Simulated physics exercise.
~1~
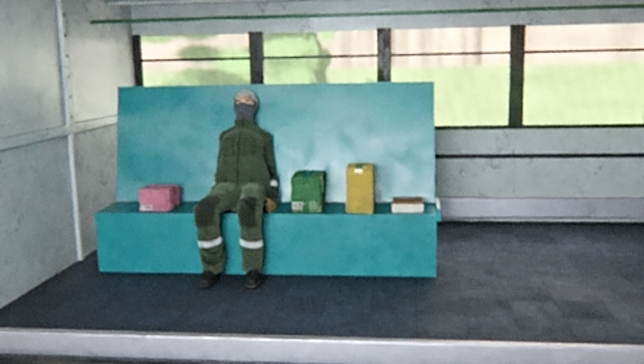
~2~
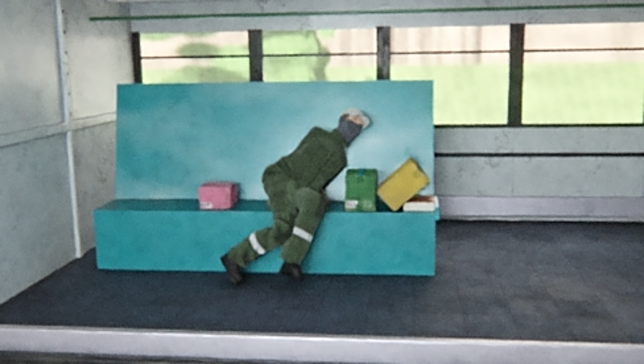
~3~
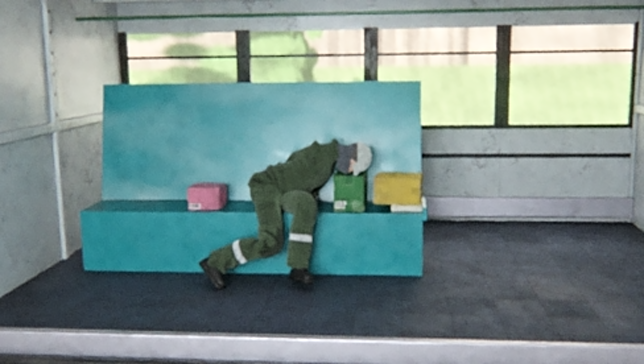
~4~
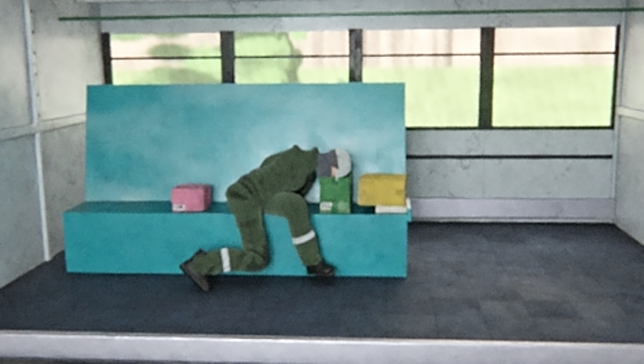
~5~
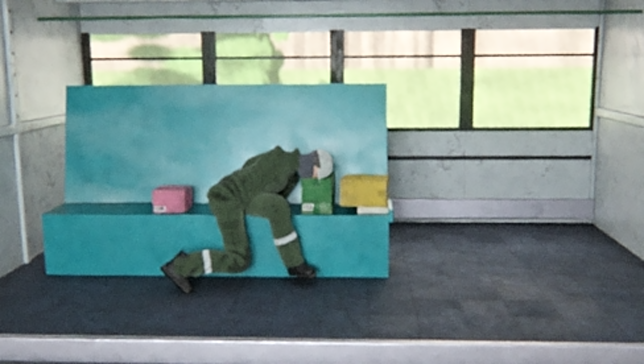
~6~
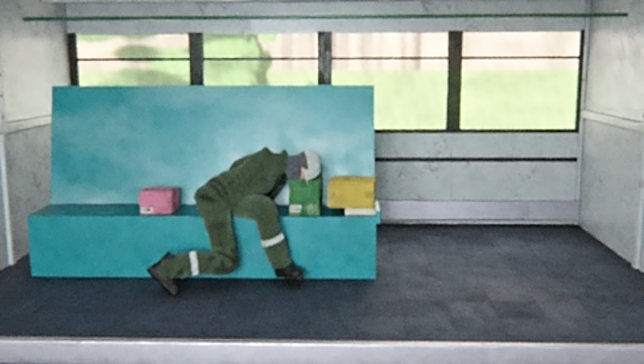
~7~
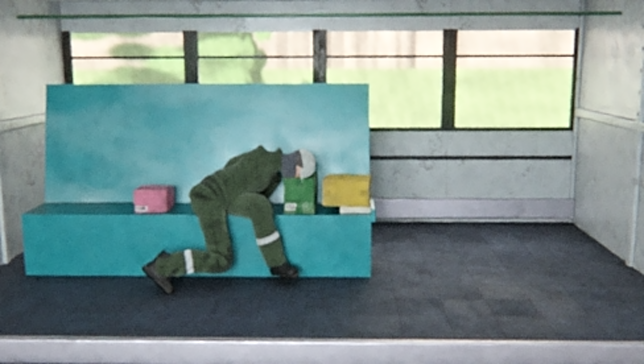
A masked passenger in green overalls slid right along a teal bench and slumped over a green bag, while a pink box and other items shifted right and a yellow pack toppled; everything stayed on, the passenger's hips still on the seat.
